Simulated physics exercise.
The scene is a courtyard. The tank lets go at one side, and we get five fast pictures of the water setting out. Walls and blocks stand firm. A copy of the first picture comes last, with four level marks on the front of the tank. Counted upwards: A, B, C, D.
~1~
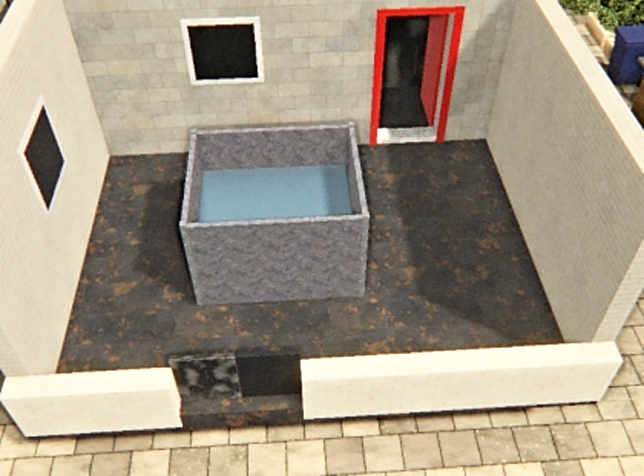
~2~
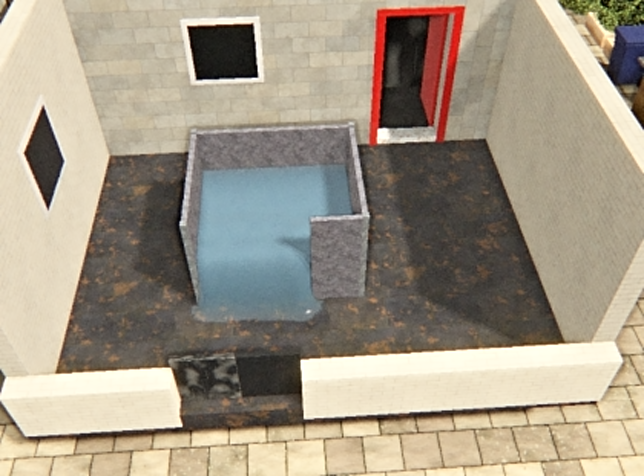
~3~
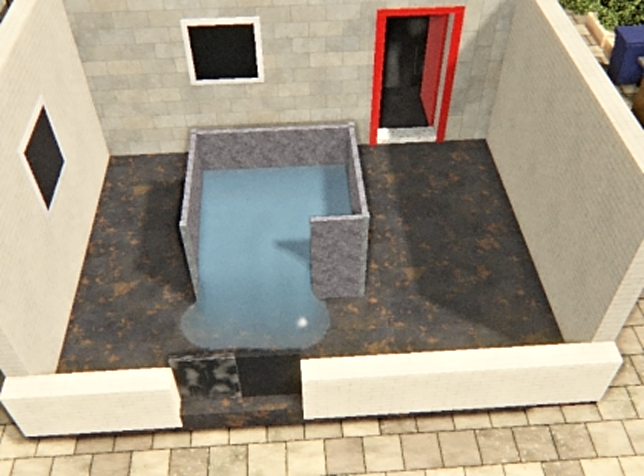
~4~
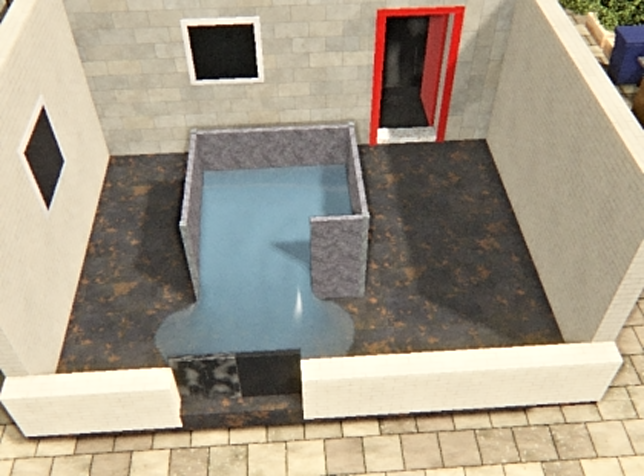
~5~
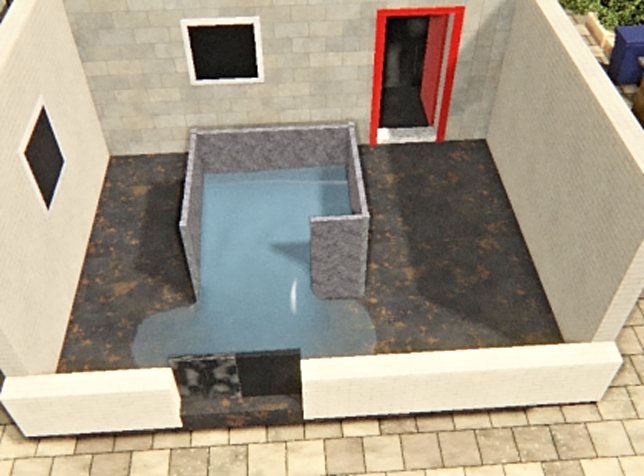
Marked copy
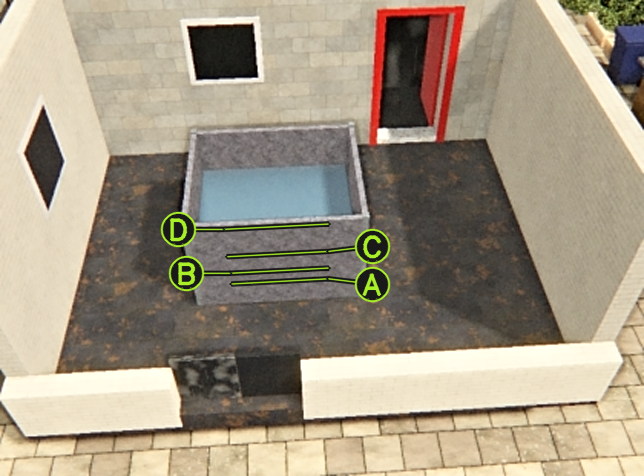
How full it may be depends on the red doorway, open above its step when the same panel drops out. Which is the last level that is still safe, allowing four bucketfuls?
Level B.
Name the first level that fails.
That is level C.
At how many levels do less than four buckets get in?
Two of them.
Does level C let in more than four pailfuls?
Yes.
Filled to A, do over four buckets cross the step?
No.
On the marked copy, A at (280, 281); B at (279, 270); C at (278, 254); D at (275, 226); from the bottom up A, B, C, D.
For level A, nothing gets over.
For level B, a splash gets over, under a bucket.
For level C, about 8 bucketfuls get in.
For level D, dozens of bucketfuls pour in.
